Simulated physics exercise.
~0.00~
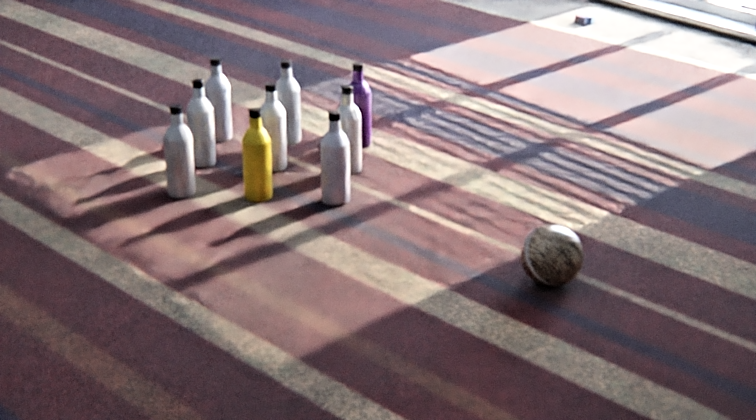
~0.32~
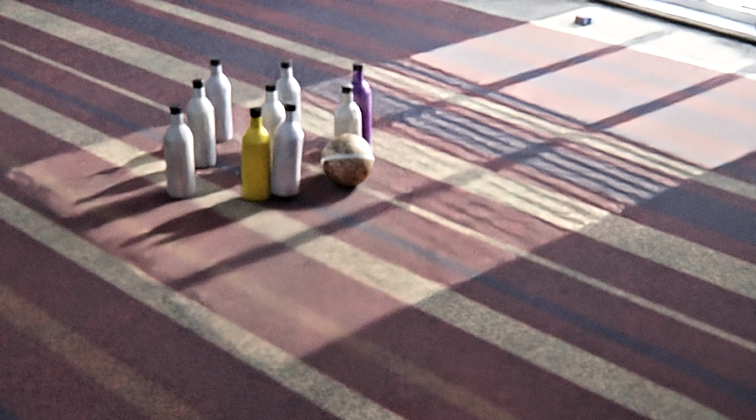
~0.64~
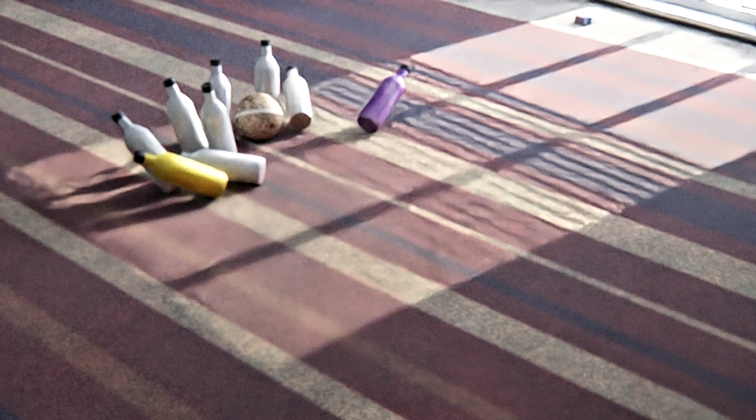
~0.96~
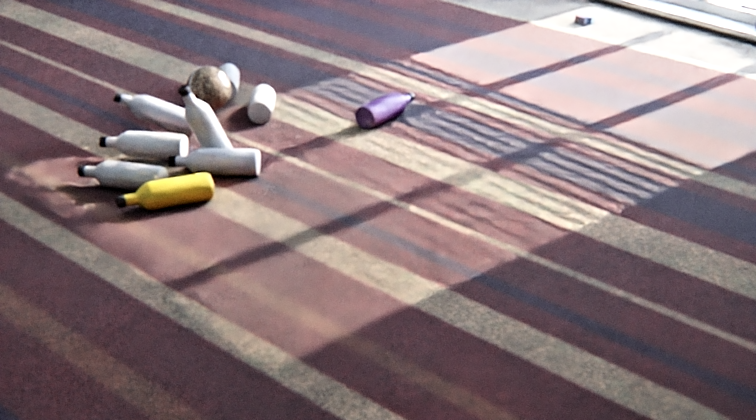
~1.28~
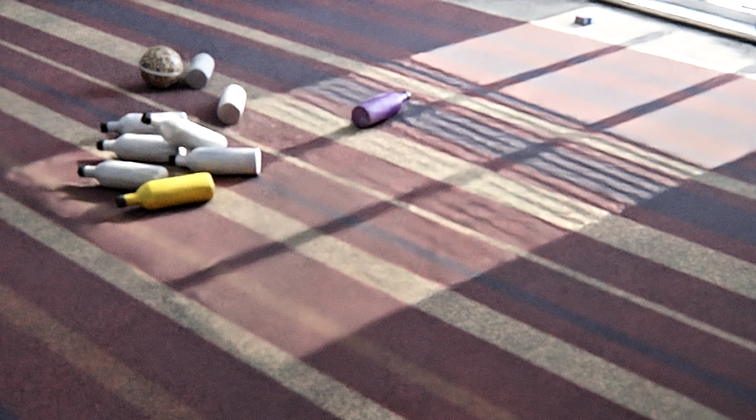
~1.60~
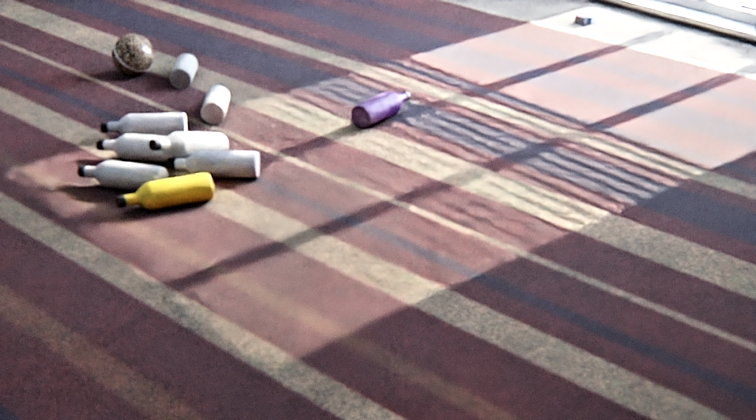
On a striped carpet, a rolling ball knocks down all nine bottles and rolls beyond them.
